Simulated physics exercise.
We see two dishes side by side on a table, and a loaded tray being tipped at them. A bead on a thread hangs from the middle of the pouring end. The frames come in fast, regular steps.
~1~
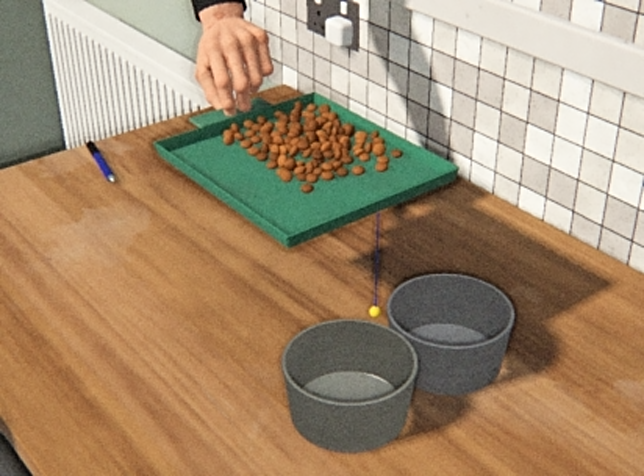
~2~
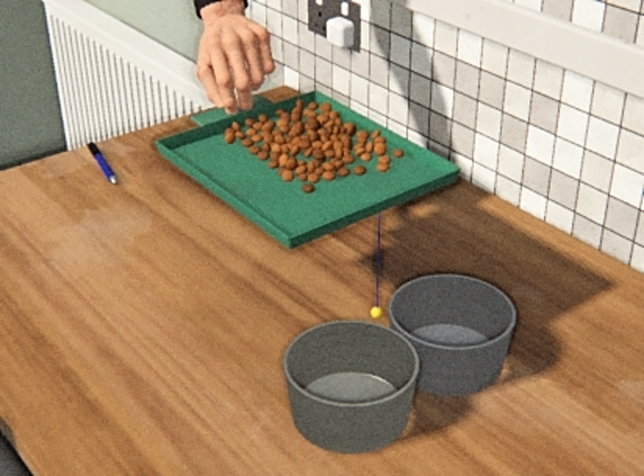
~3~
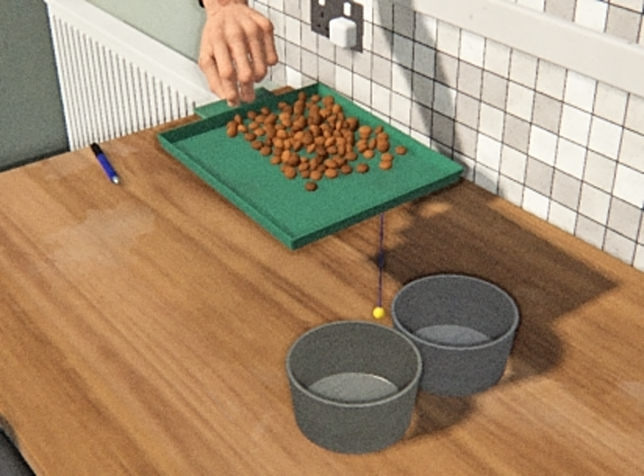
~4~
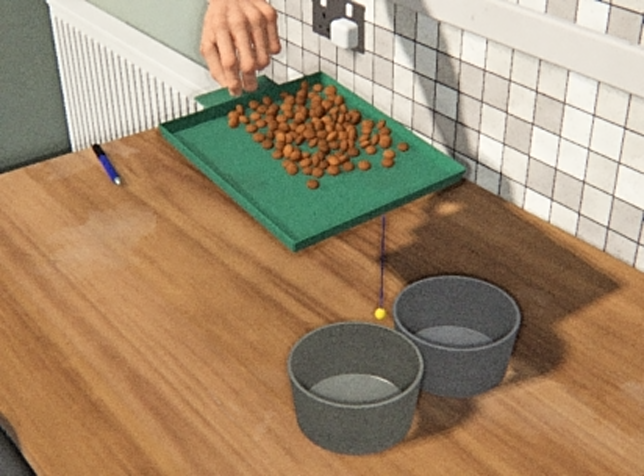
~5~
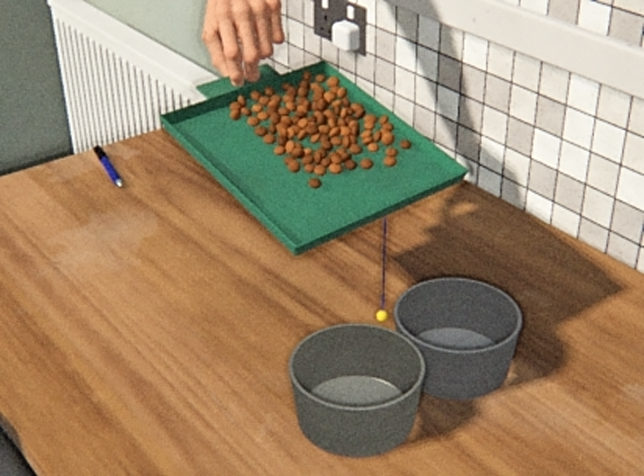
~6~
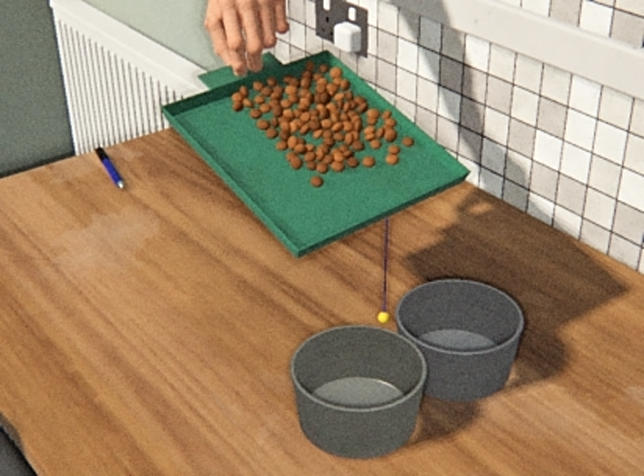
In the video, a hand at the far end of a green tray loaded with brown pellets gradually raises that end, tilting the tray toward two gray dishes on a wooden table while the pellets stay bunched together.
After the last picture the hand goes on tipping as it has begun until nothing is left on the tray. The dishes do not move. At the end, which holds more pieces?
The left dish gets more.
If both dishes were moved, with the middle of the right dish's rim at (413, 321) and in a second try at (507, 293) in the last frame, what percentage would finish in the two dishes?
Near 70 % and 60 %.
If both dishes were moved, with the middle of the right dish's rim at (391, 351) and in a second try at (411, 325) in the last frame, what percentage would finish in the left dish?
About 20 and 40 per cent.
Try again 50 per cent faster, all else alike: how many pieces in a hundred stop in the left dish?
Near 60 %.
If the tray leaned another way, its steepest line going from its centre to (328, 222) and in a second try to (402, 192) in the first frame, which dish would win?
At the first place the left-hand dish, at the second right.
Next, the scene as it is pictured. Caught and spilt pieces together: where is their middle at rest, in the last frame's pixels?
Close to (373, 416).
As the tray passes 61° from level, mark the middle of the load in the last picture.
Roughly at (370, 209).
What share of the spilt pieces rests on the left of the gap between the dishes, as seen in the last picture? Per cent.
Roughly 30 in a hundred.
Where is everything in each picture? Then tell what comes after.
In the first picture, corners of the pouring end (288, 234) and (454, 167), level; middle of the load (305, 144), bits of dog kibble; left dish (392, 416); right dish (492, 360); bead on its thread (375, 312).
In the second picture, corners of the pouring end (290, 235) and (456, 168), level; middle of the load (306, 143).
In the third picture, corners of the pouring end (293, 237) and (459, 168), tipped barely, lowest at the left corner; middle of the load (309, 138).
In the fourth picture, corners of the pouring end (295, 239) and (461, 168), tipped a little, lowest at the left corner; middle of the load (311, 131).
In the fifth picture, corners of the pouring end (297, 243) and (463, 169), tipped a little, lowest at the left corner; middle of the load (313, 125).
In the sixth picture, corners of the pouring end (299, 246) and (466, 171), tipped clearly, lowest at the left corner; middle of the load (316, 120); left dish (401, 422); right dish (502, 366).
Just after the last frame, tray tipped steeply; the larger part on the tray; about a tenth in the left dish; just a few in the right dish; just a few outside both; about a tenth in the air.
A moment on, tray tipped past a quarter turn; about a tenth on the tray; roughly a third in the left dish; about a tenth in the right dish; about a tenth outside both; roughly a quarter in the air.
Further on, tray tipped past a quarter turn; the larger part in the left dish; about a tenth in the right dish; about a tenth outside both.
When it is over, tray tipped past a quarter turn; the larger part in the left dish; about a tenth in the right dish; about a tenth outside both.
